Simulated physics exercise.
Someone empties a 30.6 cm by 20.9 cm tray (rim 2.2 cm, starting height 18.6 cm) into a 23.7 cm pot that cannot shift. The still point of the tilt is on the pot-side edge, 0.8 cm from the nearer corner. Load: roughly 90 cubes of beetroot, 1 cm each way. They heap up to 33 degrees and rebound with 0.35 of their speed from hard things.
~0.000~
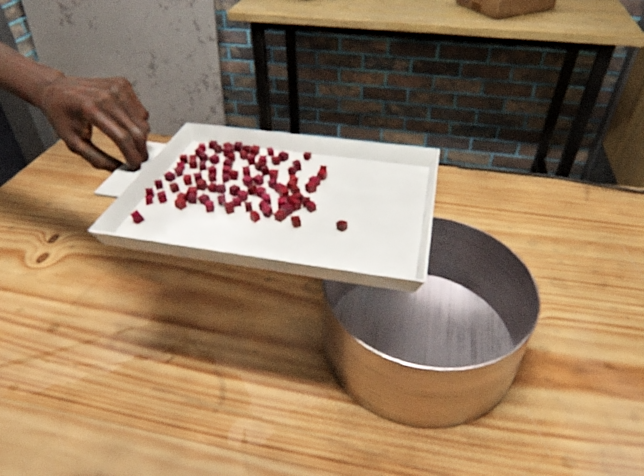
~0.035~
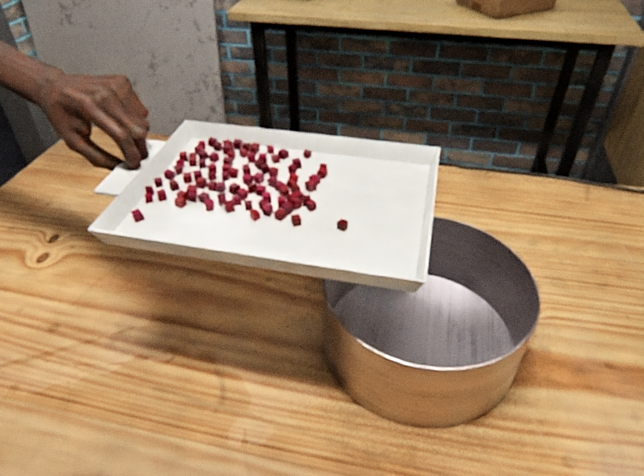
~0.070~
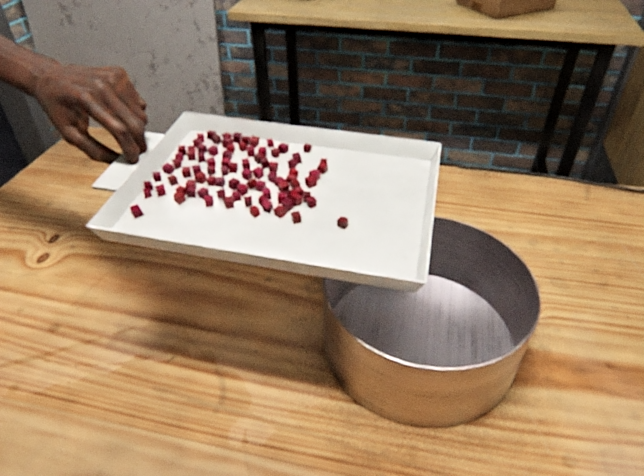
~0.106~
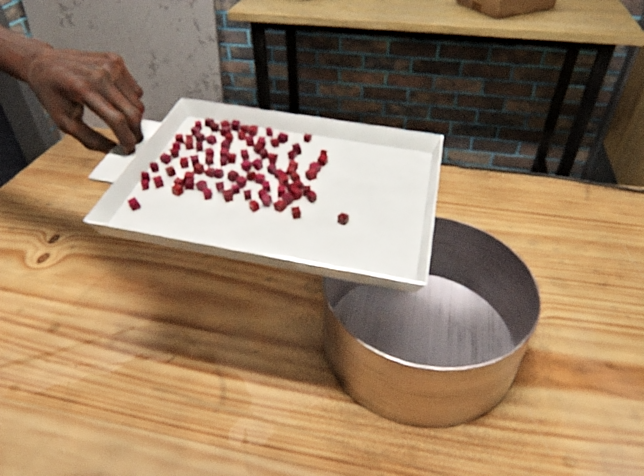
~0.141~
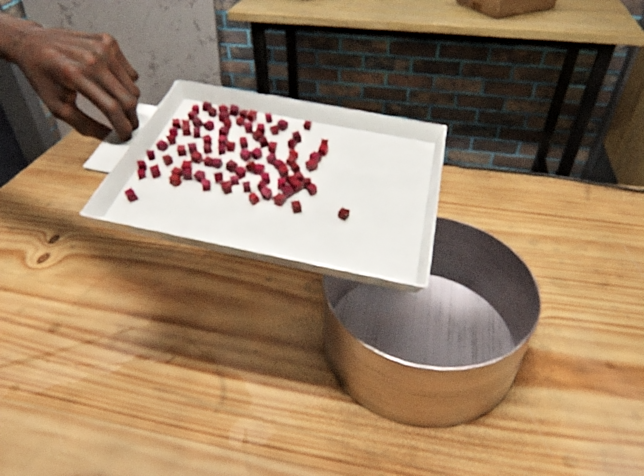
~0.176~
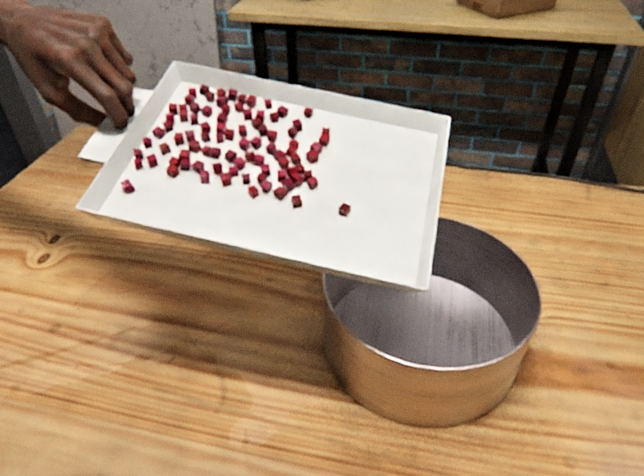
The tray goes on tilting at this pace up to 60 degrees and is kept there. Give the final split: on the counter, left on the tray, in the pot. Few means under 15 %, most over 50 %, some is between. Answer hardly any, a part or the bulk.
Counter the bulk, tray a part, pot hardly any.
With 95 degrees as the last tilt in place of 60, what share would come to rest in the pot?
It would be near 0 per cent.
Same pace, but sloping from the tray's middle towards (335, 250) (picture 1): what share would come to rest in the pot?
About 0 per cent.
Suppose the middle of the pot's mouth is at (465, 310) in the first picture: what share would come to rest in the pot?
Some 10 per cent.
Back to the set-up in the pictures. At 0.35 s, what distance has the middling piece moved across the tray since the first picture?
Roughly 0 cm.
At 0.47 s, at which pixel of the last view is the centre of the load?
At about (244, 102).
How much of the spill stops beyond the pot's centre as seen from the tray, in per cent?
Roughly 80 per cent.
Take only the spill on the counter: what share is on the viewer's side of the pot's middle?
Roughly 100 per cent.
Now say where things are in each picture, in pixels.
In the first frame, tray tilt 0 degrees, front corners at (99, 227) and (417, 274); middle of the pieces at (248, 182); pot at (428, 280).
In the second frame, tray tilt 1 degrees, front corners at (98, 226) and (417, 274); middle of the pieces at (248, 180).
In the third frame, tray tilt 3 degrees, front corners at (97, 222) and (418, 275); middle of the pieces at (247, 175).
In the fourth frame, tray tilt 6 degrees, front corners at (94, 217) and (419, 277), lowest corner right front; middle of the pieces at (246, 166).
In the fifth frame, tray tilt 11 degrees, front corners at (91, 210) and (419, 278), lowest corner right front; middle of the pieces at (245, 155).
In the sixth frame, tray tilt 15 degrees, front corners at (87, 203) and (420, 281), lowest corner right front; middle of the pieces at (244, 145); pot at (429, 280). The tray's pace is about 135 degrees a second.
After 0.35 s, tilt 39 degrees; the tray holds 100 %, the pot 0 %.
Then, at 0.47 s, tilt 54 degrees; the tray holds 100 %, the pot 0 %.
After 0.72 s, tilt 60 degrees; the tray holds 60 %, the pot 0 %.
By 2.4 s all is still; counter 65 %, tray 35 %, pot 0 %.
